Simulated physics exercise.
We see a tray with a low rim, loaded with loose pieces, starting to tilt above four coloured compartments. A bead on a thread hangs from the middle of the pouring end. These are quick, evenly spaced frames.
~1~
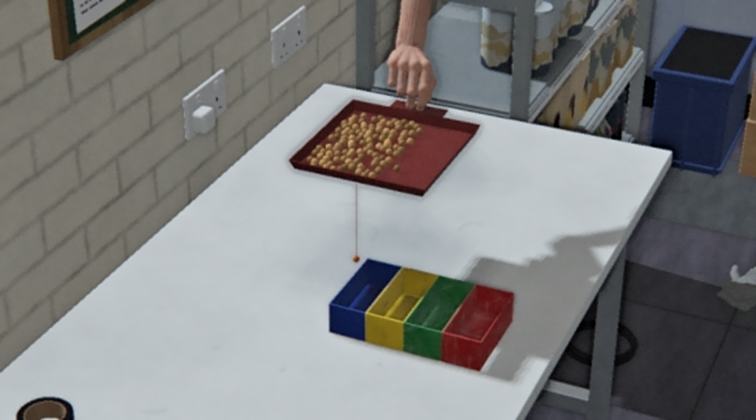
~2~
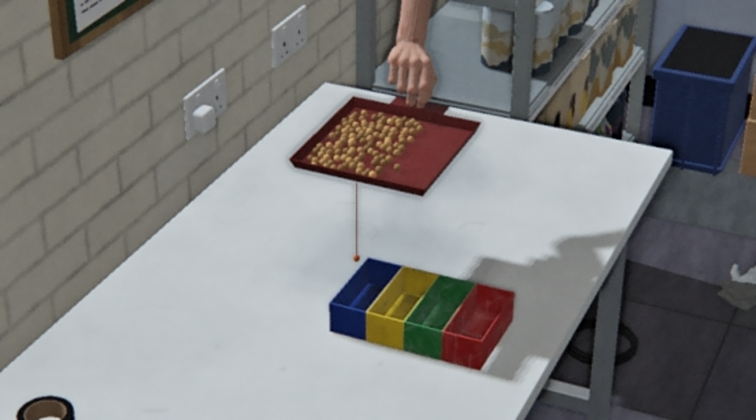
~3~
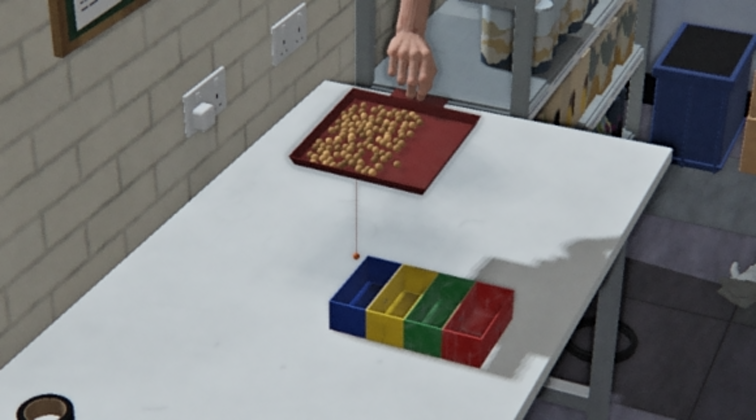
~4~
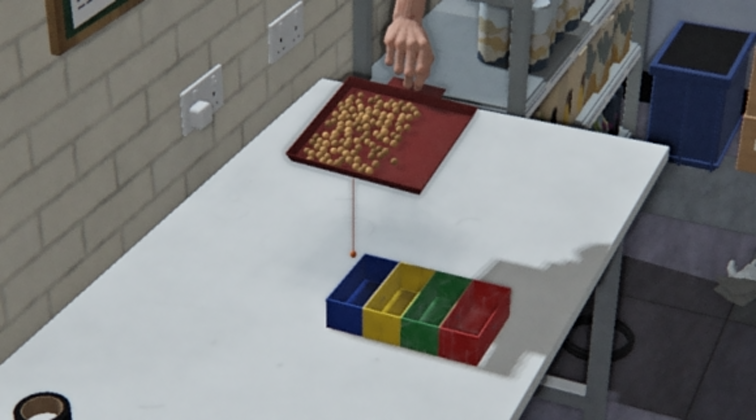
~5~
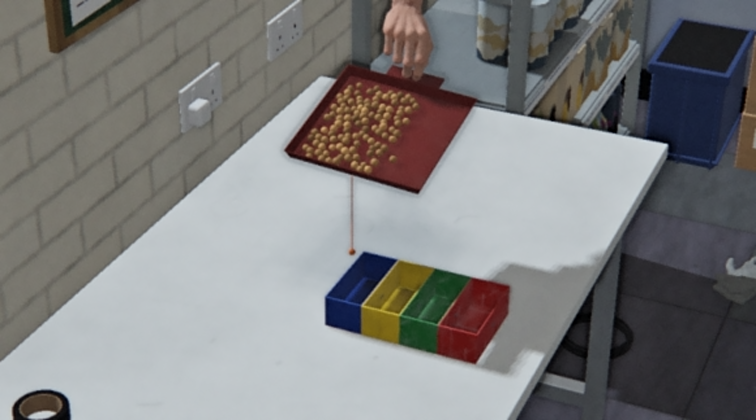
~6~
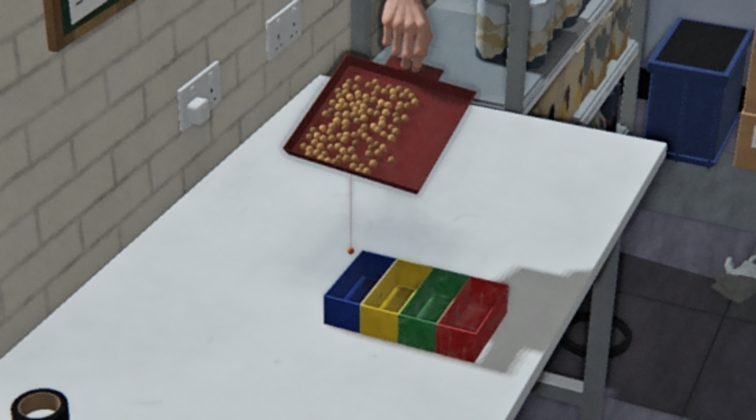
A hand at the back edge of a dark red tray of small round wooden beads gradually tilted it toward the front, above a white table holding blue, yellow, green and red compartments.
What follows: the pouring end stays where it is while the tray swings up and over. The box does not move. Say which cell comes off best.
Fullest: The yellow cell.
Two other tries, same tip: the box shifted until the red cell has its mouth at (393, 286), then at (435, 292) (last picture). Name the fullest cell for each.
In turn: The red one; the cell in green.
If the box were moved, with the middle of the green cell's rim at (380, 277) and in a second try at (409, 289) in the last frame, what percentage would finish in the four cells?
Roughly 90 per cent, and 100 per cent.
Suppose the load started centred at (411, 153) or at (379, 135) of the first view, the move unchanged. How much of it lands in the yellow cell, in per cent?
First some 60, then 60 per cent.
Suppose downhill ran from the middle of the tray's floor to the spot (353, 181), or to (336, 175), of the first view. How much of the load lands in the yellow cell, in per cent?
Near 0 % and 0 %.
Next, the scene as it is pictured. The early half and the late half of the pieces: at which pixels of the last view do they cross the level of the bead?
Around (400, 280) and then (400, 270).
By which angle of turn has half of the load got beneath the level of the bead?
At some 80 degrees.
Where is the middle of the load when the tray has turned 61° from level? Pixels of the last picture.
Near (390, 193).
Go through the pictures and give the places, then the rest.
Corners of the pouring end at (294, 159) and (422, 187), level; middle of the load at (363, 143), round wooden beads; bead on its thread at (356, 259); blue cell at (347, 320); yellow cell at (385, 329); green cell at (423, 339); red cell at (461, 349), in the first frame.
Corners of the pouring end at (295, 158) and (423, 186), level; middle of the load at (363, 141), in the second frame.
Corners of the pouring end at (294, 155) and (423, 186), tipped barely, lowest at the right corner; middle of the load at (363, 136), in the third frame.
Corners of the pouring end at (291, 152) and (419, 186), tipped a little, lowest at the right corner; middle of the load at (360, 130), in the fourth frame.
Corners of the pouring end at (290, 149) and (418, 186), tipped a little, lowest at the right corner; middle of the load at (359, 124), in the fifth frame.
Corners of the pouring end at (288, 147) and (417, 187), tipped clearly, lowest at the right corner; middle of the load at (357, 121), nearly all on the move; blue cell at (342, 311); yellow cell at (379, 321); green cell at (417, 331); red cell at (456, 341), in the sixth frame.
Soon after the last picture, tray tipped steeply; about two thirds on the tray; a small part in the yellow cell; a small part in the green cell; a stray few in the blue cell; about a quarter falling or outside the box.
A little later, tray tipped right over; about half in the yellow cell; about a quarter in the green cell; about a quarter in the blue cell; a small part falling or outside the box.
Later still, tray tipped past a quarter turn; about half in the yellow cell; about a quarter in the green cell; about a quarter in the blue cell; a stray few in the red cell; a stray few falling or outside the box.
At rest, tray tipped past a quarter turn; about half in the yellow cell; about a quarter in the green cell; about a quarter in the blue cell; a stray few in the red cell; a stray few outside the box.
